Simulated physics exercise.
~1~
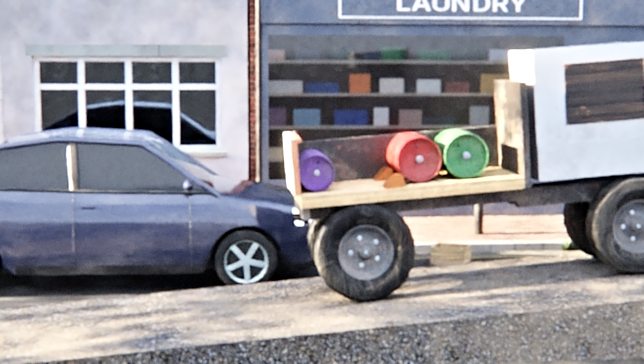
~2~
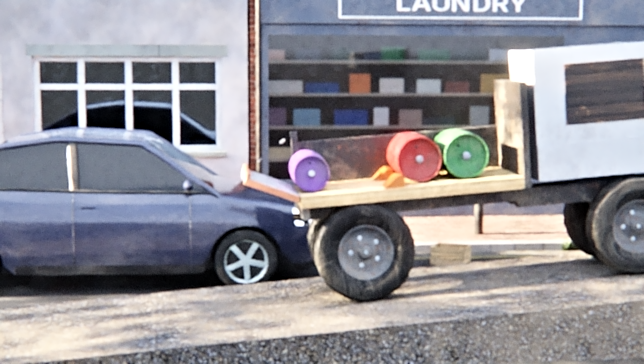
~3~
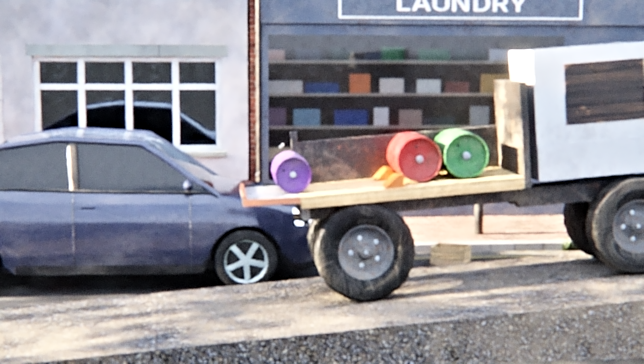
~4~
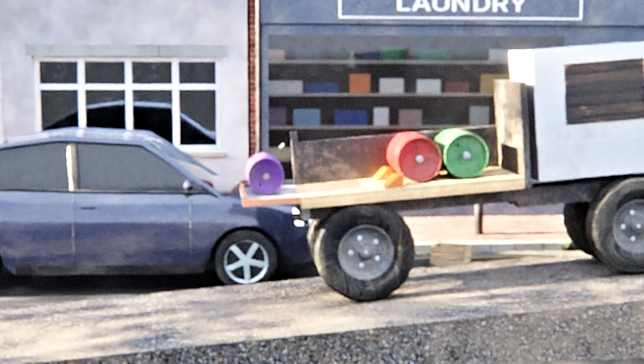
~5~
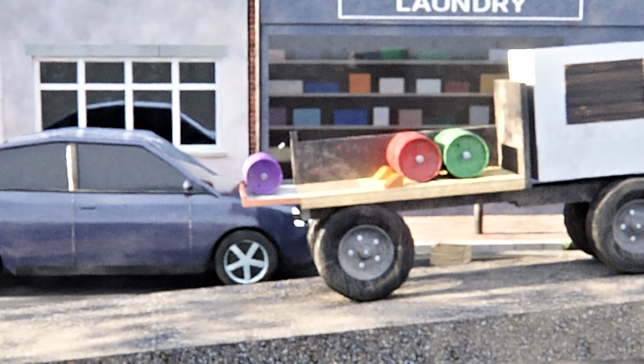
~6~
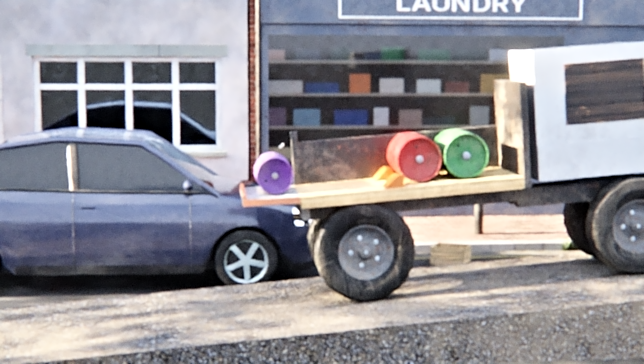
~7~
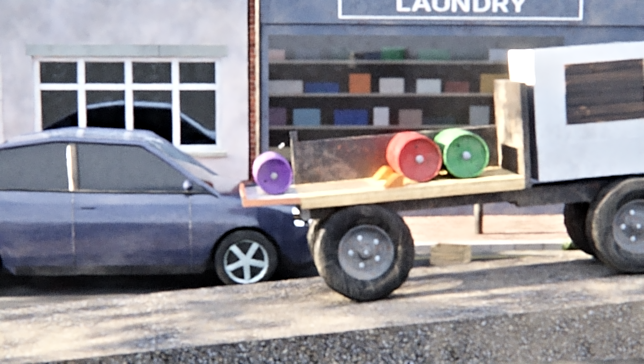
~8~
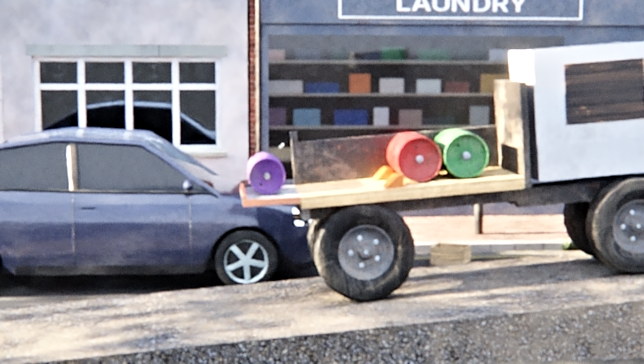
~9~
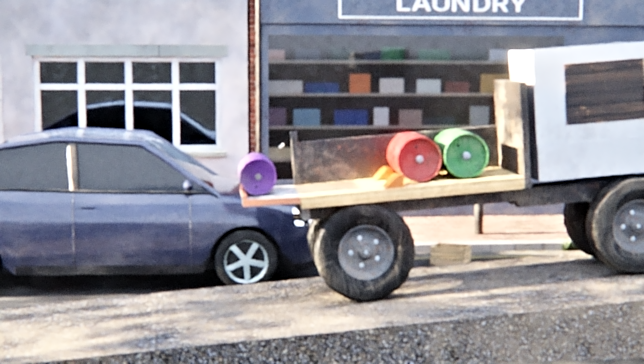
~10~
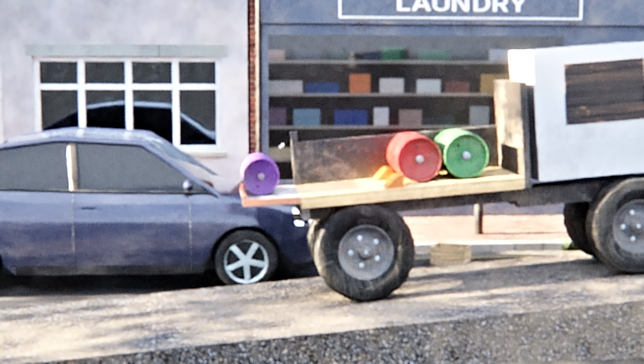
Flatbed truck lowering its tailgate as a purple drum rolls left onto it, rocks back and forth and stays near the edge.
